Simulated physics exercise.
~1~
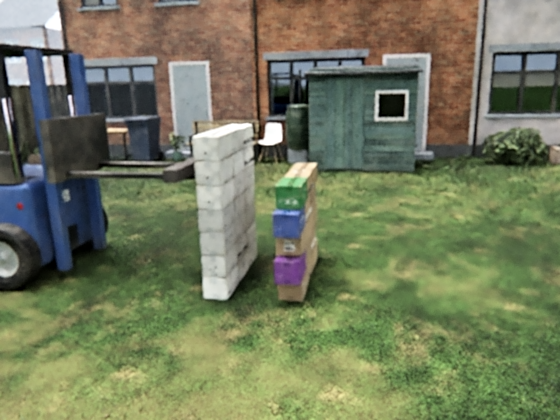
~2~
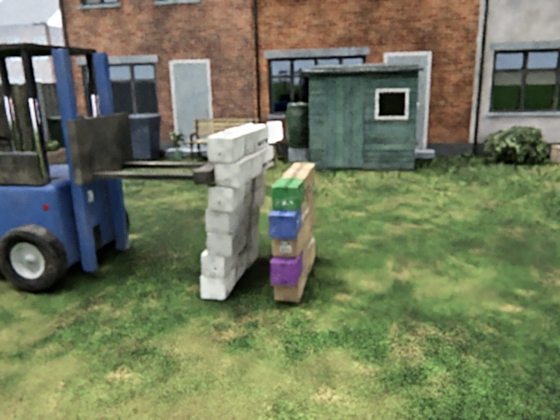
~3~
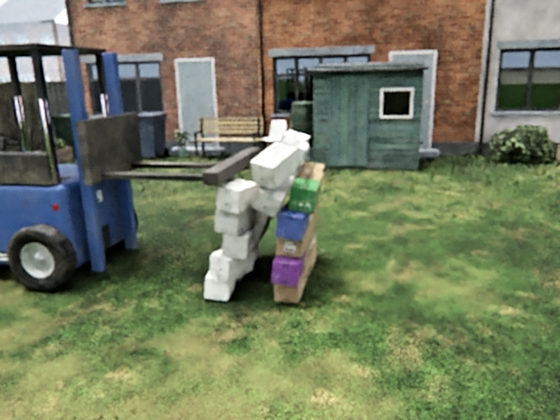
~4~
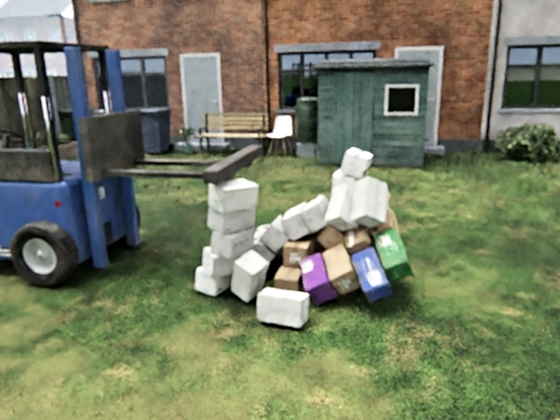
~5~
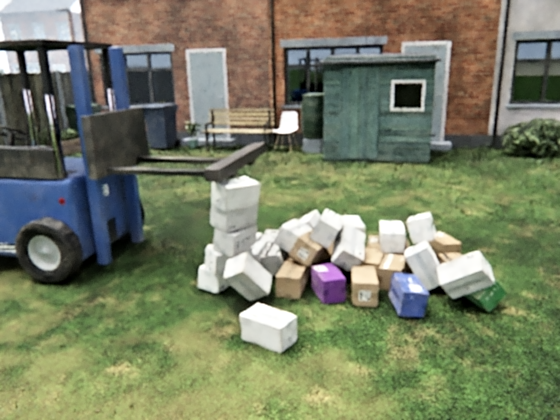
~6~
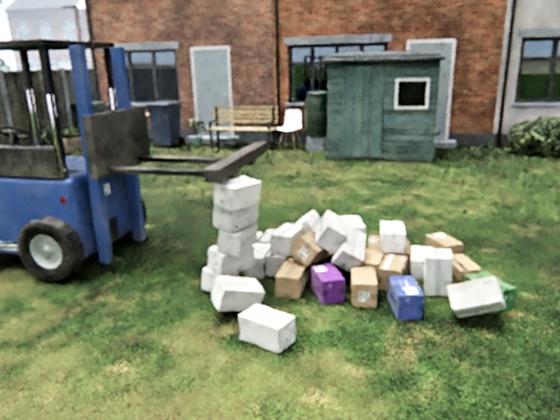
A blue forklift pushes a white block wall onto a parcel stack, toppling most of both.
